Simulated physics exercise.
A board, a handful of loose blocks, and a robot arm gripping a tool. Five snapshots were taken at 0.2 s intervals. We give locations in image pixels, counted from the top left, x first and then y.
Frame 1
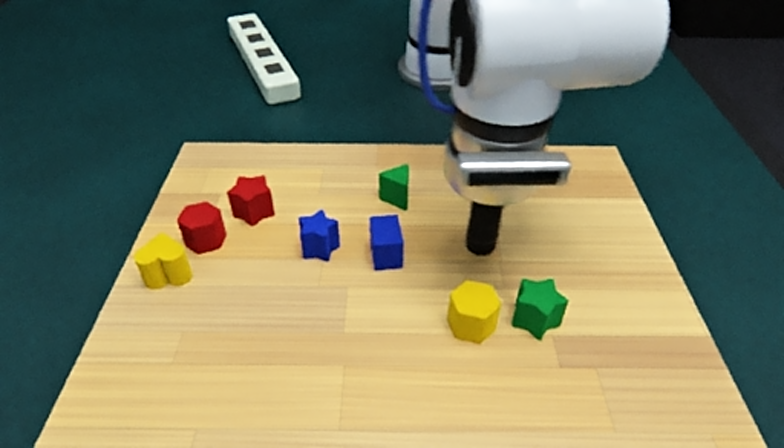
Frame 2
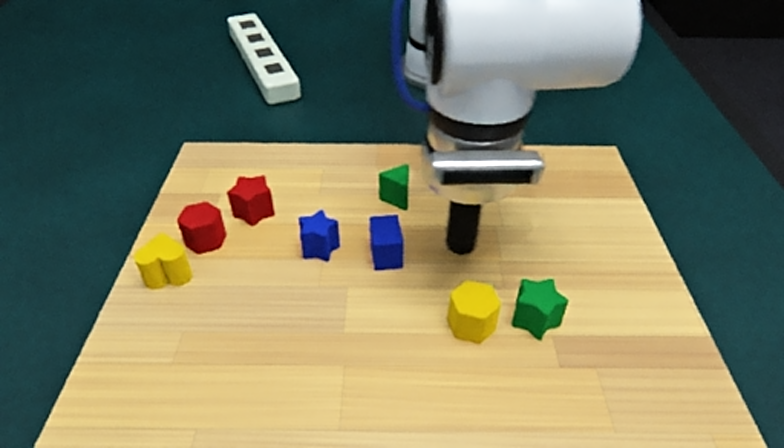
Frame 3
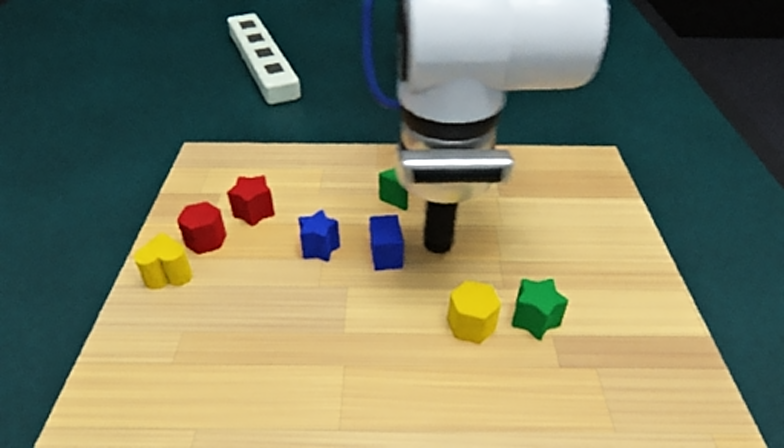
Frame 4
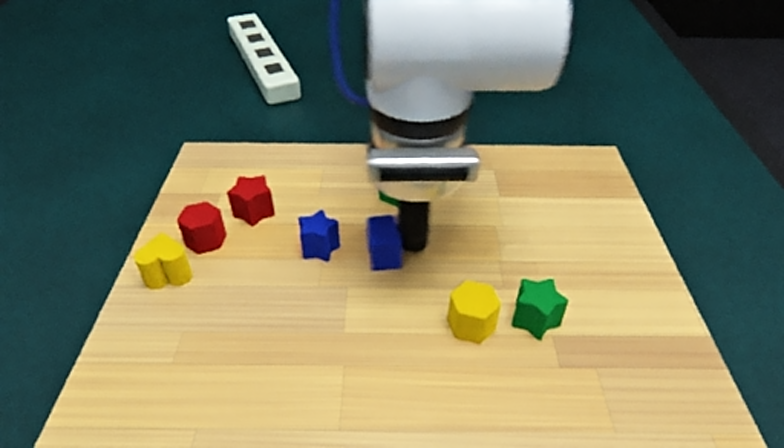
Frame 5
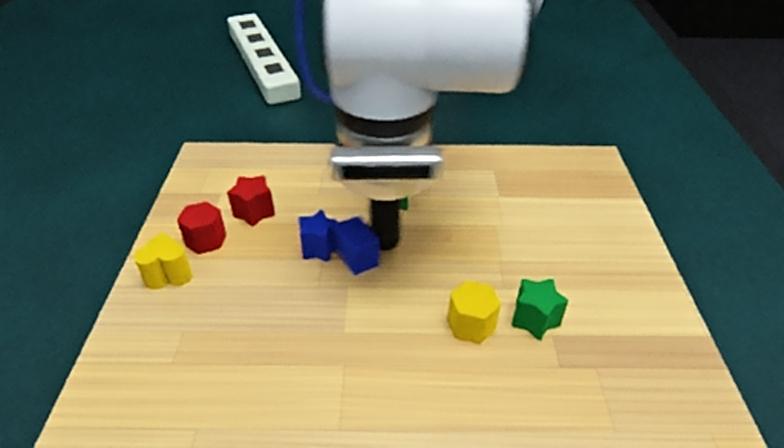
On a wooden tabletop scattered with red, yellow, blue and green blocks, a white robot arm lowers a dark tool tip and slides it steadily left. The tip reaches the blue rectangular block and pushes it left, turning it, until it sits against the blue star-shaped block.
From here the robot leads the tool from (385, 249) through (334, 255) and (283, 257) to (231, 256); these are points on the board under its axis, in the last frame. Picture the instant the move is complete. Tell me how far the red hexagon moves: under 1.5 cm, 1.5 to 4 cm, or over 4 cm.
It shifts by less than 1.5 cm.
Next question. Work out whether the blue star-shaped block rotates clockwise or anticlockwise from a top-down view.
Seen from overhead, it turns clockwise.
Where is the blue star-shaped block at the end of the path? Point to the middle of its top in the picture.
If I read the scene right, the answer is (252, 210).
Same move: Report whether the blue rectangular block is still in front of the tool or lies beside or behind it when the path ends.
As far as I can tell, the blue rectangular block has dropped away to the side or behind.
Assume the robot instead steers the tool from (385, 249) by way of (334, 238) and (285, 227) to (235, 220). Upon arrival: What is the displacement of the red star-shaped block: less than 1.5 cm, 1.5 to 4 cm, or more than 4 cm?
Middling, 1.5 to 4 cm.
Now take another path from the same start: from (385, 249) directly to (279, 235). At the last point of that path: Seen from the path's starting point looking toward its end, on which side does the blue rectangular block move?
Side: Left.
What follows on the original path. One third of the way, tool at (333, 247); blue star-shaped block at (283, 218), turned 35° clockwise; blue rectangular block at (303, 240).
Two thirds of the way, tool at (280, 249); blue star-shaped block at (263, 211), turned 85° clockwise; blue rectangular block at (255, 251), turned 45° anticlockwise.
At the end, tool at (229, 248); red hexagon in place; blue star-shaped block at (252, 210), turned 145° clockwise; blue rectangular block at (249, 254), turned 55° anticlockwise.
